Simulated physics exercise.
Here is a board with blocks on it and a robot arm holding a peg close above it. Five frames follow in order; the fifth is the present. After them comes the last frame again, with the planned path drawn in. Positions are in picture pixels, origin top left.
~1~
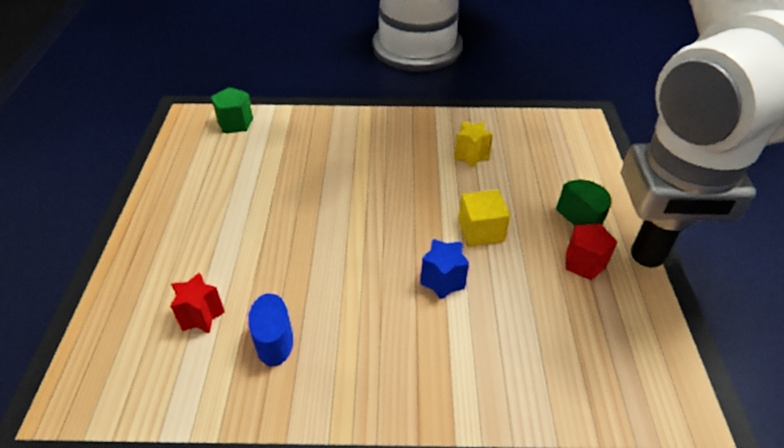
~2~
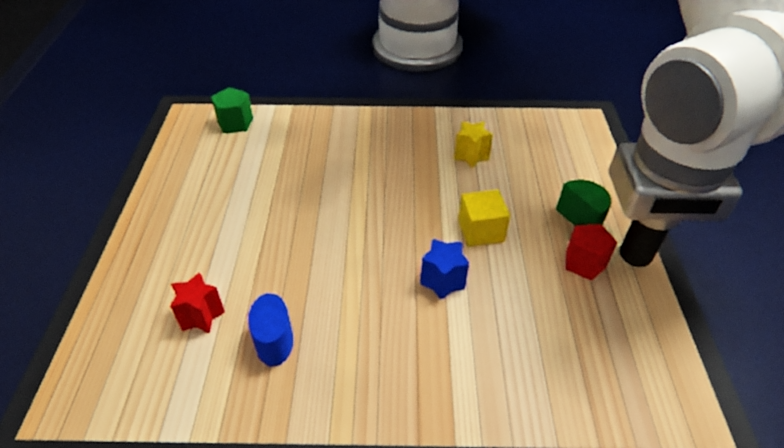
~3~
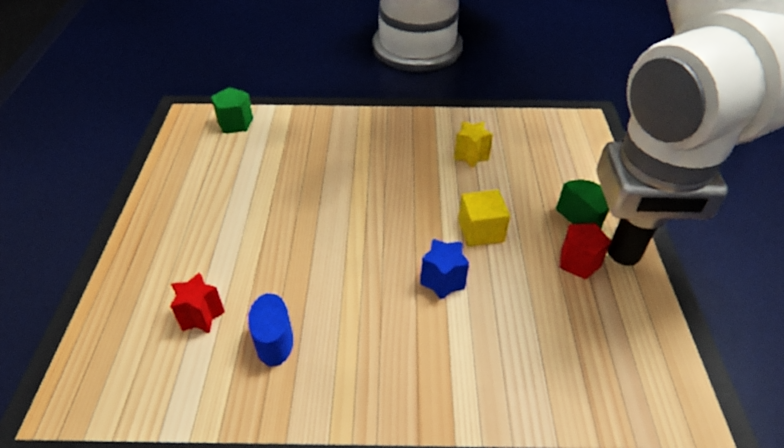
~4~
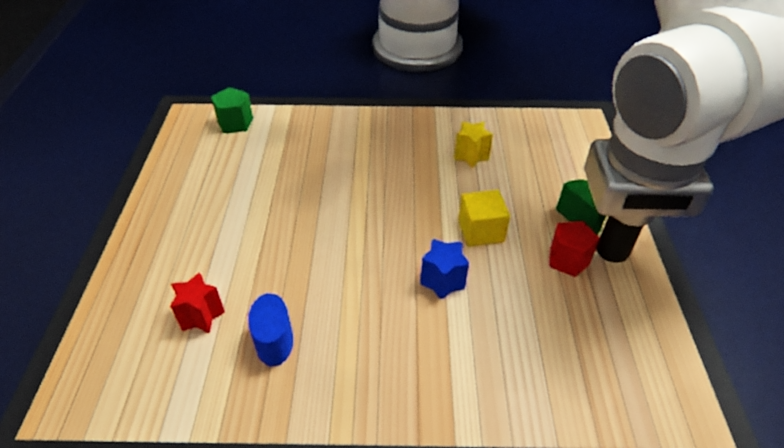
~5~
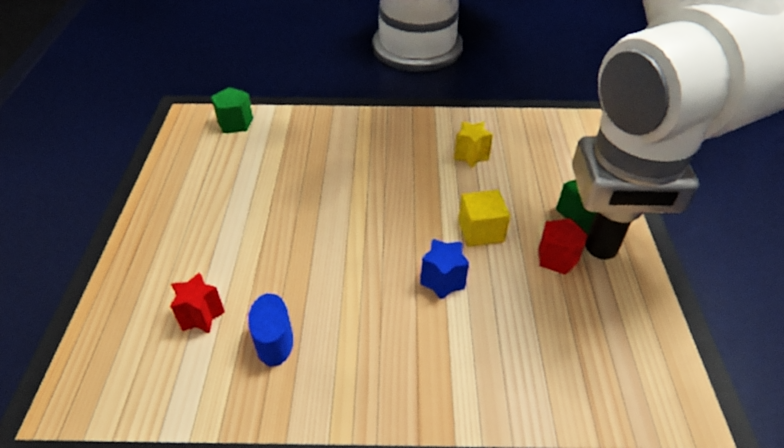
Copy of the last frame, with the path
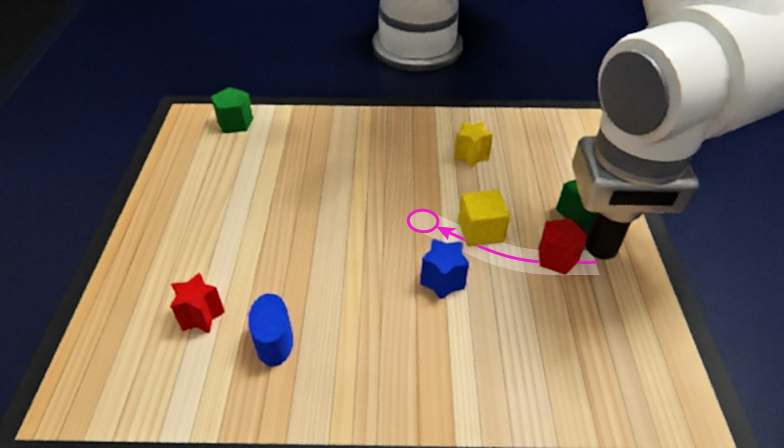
A robot arm moves left and pushes the red block slightly left across the board.
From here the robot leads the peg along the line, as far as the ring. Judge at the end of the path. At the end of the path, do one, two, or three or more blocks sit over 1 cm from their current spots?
The count will be 2.
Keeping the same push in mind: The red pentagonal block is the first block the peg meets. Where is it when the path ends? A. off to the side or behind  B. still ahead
B - still ahead.
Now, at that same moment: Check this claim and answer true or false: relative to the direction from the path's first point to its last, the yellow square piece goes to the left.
That statement is not accurate.
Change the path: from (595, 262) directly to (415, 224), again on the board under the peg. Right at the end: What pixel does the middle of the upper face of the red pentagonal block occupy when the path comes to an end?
I think it will end close to (481, 236).
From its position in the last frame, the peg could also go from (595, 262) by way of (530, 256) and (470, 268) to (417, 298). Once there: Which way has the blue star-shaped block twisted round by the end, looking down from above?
Rotates counter-clockwise.
The line goes from (595, 262) through (534, 261) and (475, 244) to (423, 221).
On the path given first. One third of the way, peg at (537, 248); yellow square piece at (475, 198); red pentagonal block at (507, 222), turned 45° clockwise.
Two thirds of the way, peg at (475, 230); yellow square piece at (449, 174); red pentagonal block at (453, 199), turned 85° clockwise.
At the end, peg at (424, 207); blue star-shaped block unmoved; yellow square piece at (440, 158), turned 40° clockwise; red pentagonal block at (410, 173), turned 115° clockwise; green half-round block unmoved.
